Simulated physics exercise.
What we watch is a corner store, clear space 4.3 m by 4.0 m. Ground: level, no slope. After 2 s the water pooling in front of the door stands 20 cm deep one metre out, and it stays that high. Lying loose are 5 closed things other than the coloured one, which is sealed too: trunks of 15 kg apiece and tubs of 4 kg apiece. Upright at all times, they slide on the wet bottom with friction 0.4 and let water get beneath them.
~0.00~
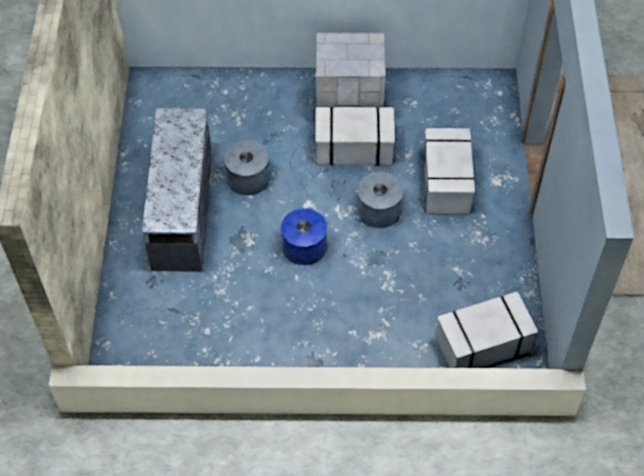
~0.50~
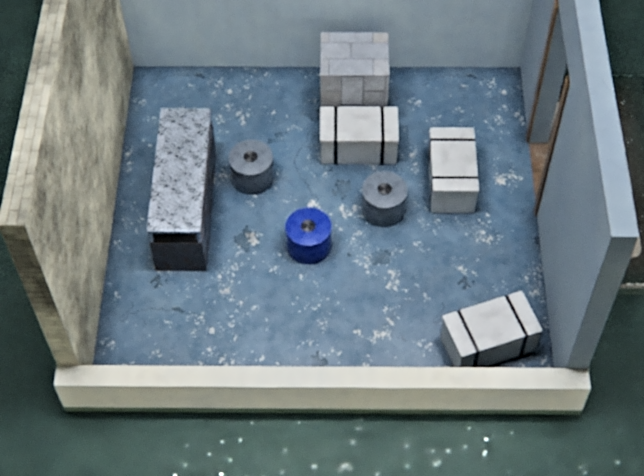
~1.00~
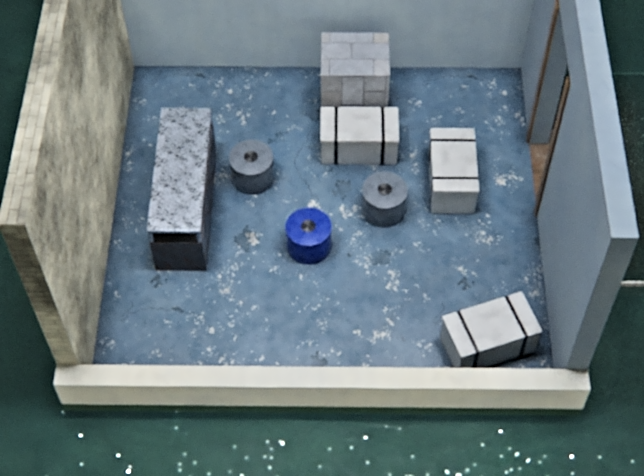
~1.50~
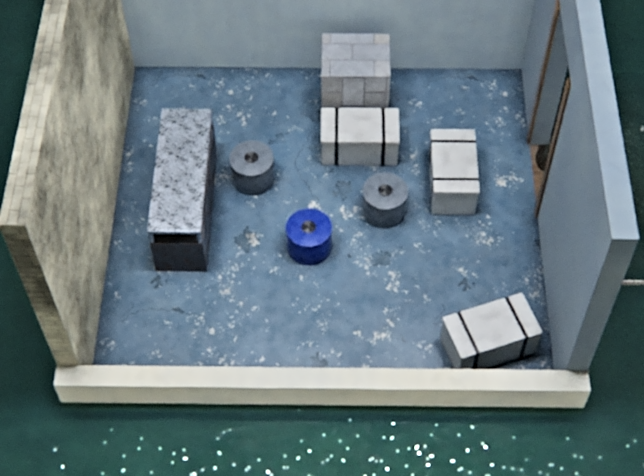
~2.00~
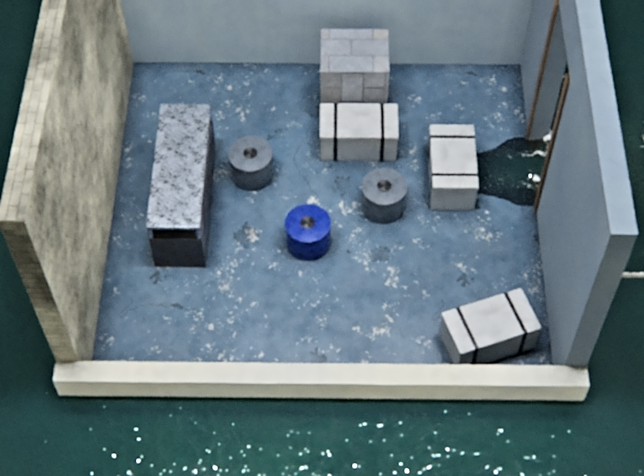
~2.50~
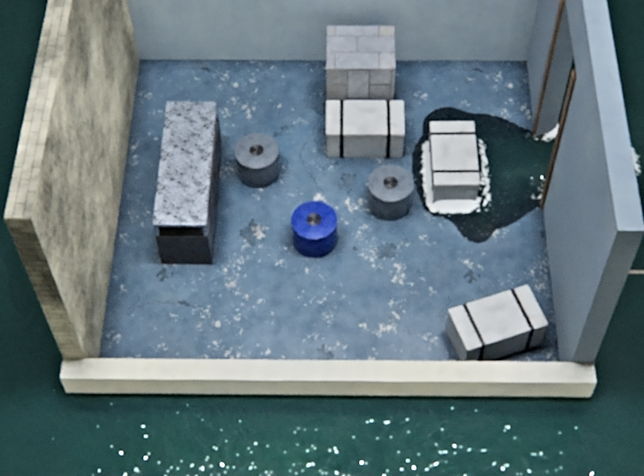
A walled room with a blue floor held a blue tub, grey tubs and pale trunks as dark water surrounded it outside, then poured through the right-hand doorway and spread around the nearest trunk.
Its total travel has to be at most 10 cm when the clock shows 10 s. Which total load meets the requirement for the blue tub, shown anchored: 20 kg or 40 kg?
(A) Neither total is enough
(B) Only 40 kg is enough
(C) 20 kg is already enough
20 kg is already enough.
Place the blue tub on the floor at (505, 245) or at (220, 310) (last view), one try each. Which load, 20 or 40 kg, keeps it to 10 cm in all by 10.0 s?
Taking them in turn, the lighter mass keeps it, and the lighter mass keeps it.
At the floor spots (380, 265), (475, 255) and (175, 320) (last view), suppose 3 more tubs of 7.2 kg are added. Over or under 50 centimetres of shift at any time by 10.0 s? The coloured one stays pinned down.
Listed in turn, they go over the bar, beneath the bar, beneath the bar.
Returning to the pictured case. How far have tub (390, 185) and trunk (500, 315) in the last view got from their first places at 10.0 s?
Respectively 150 and 0 centimetres.
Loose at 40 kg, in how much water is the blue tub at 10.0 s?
6 cm, roughly.
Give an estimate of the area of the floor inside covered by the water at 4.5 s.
Somewhere around 10.5 m2, roughly.
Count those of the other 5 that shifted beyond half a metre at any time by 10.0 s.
The tally stands at 3.
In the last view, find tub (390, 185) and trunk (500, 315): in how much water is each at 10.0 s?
Some 5 cm at the first, some 3 cm at the second.
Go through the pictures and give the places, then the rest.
In the first frame, the blue tub at (304, 227) rests on the ground; water covers 0.0 m2; 0 of 6 have shifted.
In the second frame, the blue tub at (308, 226), on the bottom; 0.0 m2 under water; 0 of 6 have shifted.
In the third frame, the blue tub at (308, 226), on the bottom; 0.0 m2 under water; 0 of 6 have shifted.
In the fourth frame, the blue tub at (309, 227), on the bottom; water covers 0.0 m2; 0 of 6 have shifted.
In the fifth frame, the blue tub at (308, 223), on the bottom; 0.4 m2 under water; 0 of 6 have shifted.
In the sixth frame, the blue tub at (314, 220) rests on the ground; 1.6 m2 under water; 1 of 6 have shifted.
After 3.5 s the blue tub would be 0 cm from its start with 20 kg and 0 cm from its start with 40 kg; 0 cm of water round it then.
After 4.5 s the blue tub would be 2 cm from its start with 20 kg and 0 cm from its start with 40 kg; 4 cm of water round it then.
After 7.0 s the blue tub would be 3 cm from its start with 20 kg and 0 cm from its start with 40 kg; 5 cm of water round it then.
After 10.0 s the blue tub would be 3 cm from its start with 20 kg and 0 cm from its start with 40 kg; 6 cm of water round it then.
